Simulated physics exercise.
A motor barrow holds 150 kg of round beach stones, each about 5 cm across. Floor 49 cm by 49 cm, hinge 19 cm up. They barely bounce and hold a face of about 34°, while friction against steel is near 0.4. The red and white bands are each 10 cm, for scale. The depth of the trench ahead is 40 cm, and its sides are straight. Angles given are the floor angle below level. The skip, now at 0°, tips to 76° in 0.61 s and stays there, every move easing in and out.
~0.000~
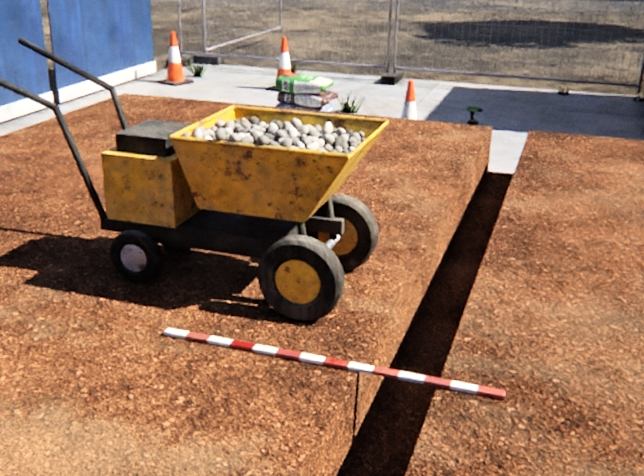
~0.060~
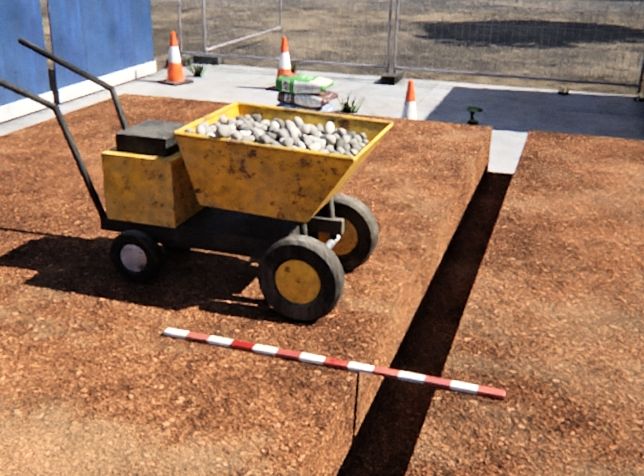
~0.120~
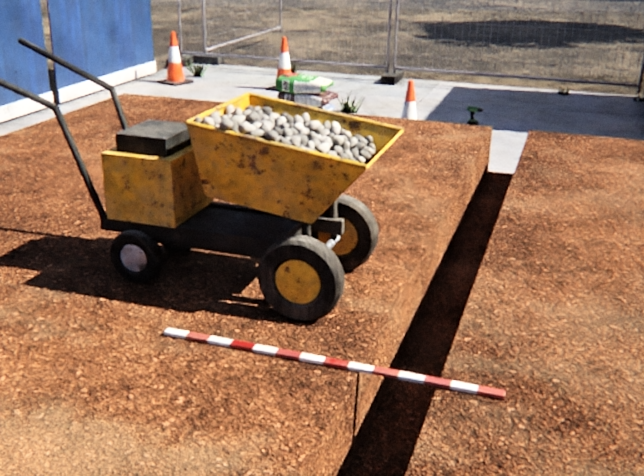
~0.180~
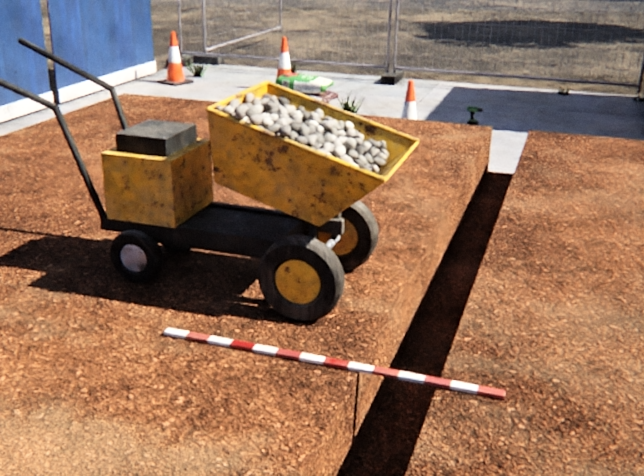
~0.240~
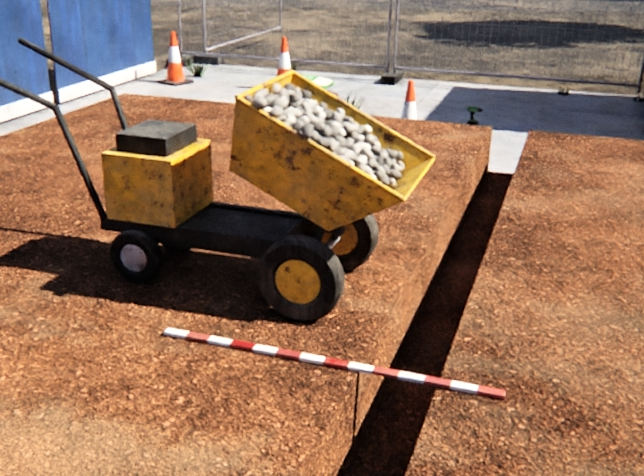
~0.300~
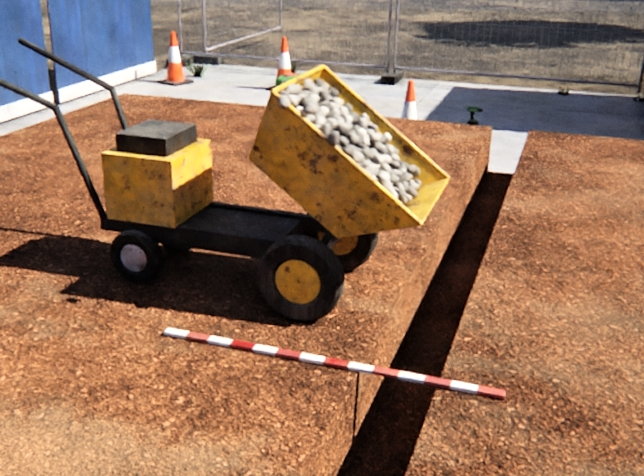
The clip shows a yellow motor barrow loaded with round grey stones standing on reddish-brown ground beside a trench, as its skip tilts steadily forward to the right, the rear rising while the wheels stay in place.
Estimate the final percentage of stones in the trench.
I would say 20 percent.
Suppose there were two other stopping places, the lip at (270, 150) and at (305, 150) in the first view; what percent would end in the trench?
Close to 90 percent in the first case, 55 percent in the second.
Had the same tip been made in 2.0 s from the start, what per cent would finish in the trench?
About 35 percent, I'd say.
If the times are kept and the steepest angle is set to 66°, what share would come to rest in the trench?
Roughly 25%.
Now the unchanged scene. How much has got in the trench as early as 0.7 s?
I'd put it near 0 per cent.
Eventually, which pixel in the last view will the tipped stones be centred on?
About (535, 322).
After 0.5 s the floor is at 65°; 100 % in the skip; the foremost stones are at (453, 254).
After 0.7 s the floor is at 76°; 54 % in the skip, 2 % in the trench, 45 % past the trench; the foremost stones are at (564, 335).
After 1.1 s the floor is at 76°; 13 % in the skip, 7 % in the trench, 80 % past the trench; the foremost stones are past the picture's edge.
After 3.0 s the floor is at 76°; 0 % in the skip, 20 % in the trench, 80 % past the trench; the foremost stones are past the picture's edge.
